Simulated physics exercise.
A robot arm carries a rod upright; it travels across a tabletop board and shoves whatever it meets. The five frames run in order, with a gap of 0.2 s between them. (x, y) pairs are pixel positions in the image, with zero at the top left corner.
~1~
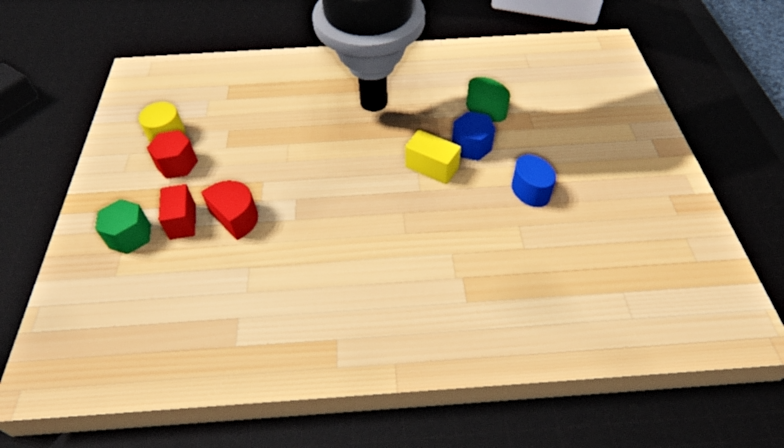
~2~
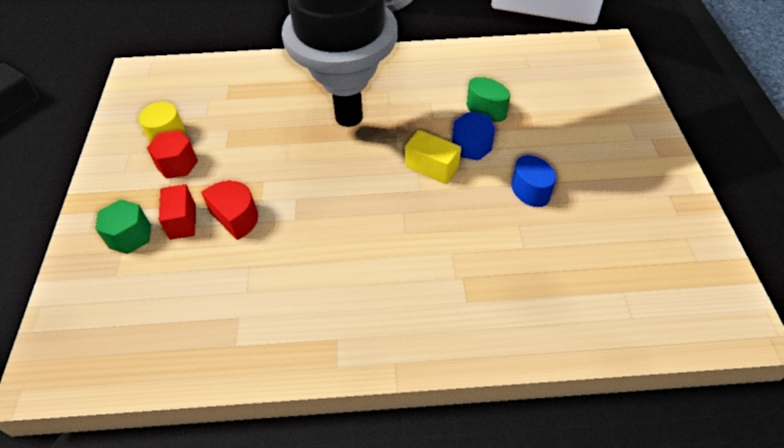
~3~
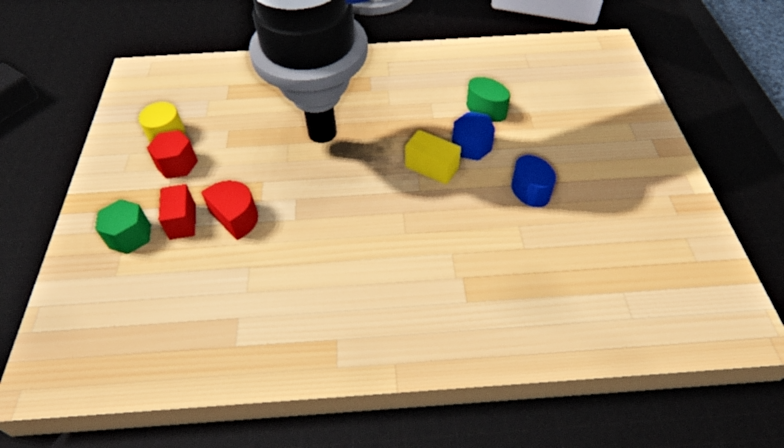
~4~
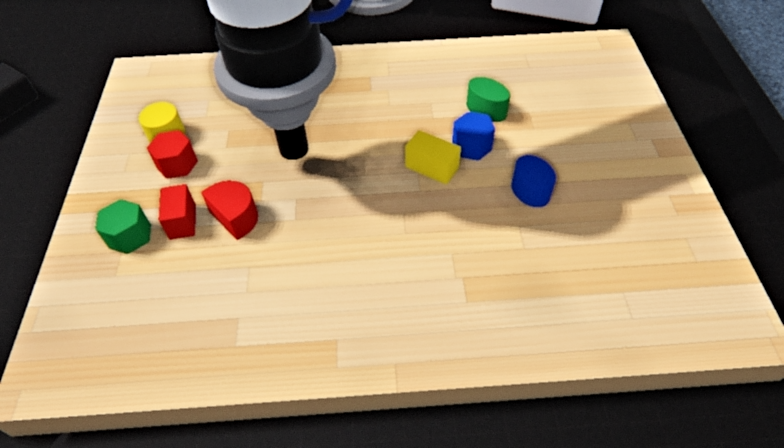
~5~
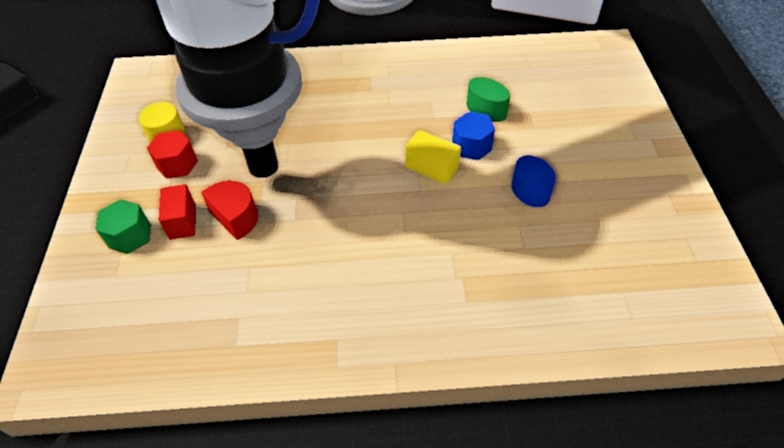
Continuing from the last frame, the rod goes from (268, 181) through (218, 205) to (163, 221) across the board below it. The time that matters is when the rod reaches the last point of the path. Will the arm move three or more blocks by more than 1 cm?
I'd say yes.
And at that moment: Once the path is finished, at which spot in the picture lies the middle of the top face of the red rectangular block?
Answer: (122, 214).
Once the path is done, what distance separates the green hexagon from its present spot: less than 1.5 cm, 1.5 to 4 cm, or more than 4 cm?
It goes a little way, 1.5 to 4 cm.
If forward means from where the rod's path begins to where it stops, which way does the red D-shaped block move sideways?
It gets pushed left.
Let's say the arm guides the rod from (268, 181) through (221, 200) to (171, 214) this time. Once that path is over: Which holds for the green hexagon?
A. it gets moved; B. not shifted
Answer: A.
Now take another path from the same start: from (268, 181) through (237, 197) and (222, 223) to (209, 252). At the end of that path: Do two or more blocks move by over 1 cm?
My answer is no.
What follows on the original path. One third of the way, rod at (230, 184); red D-shaped block at (219, 207), turned 20° anticlockwise.
Two thirds of the way, rod at (194, 198); red rectangular block at (162, 202), turned 20° anticlockwise; red D-shaped block at (209, 215), turned 55° anticlockwise.
At the end, rod at (155, 208); green hexagon at (85, 226), turned 15° anticlockwise; red hexagon not moved; red rectangular block at (122, 214), turned 15° anticlockwise; red D-shaped block at (209, 215), turned 55° anticlockwise.
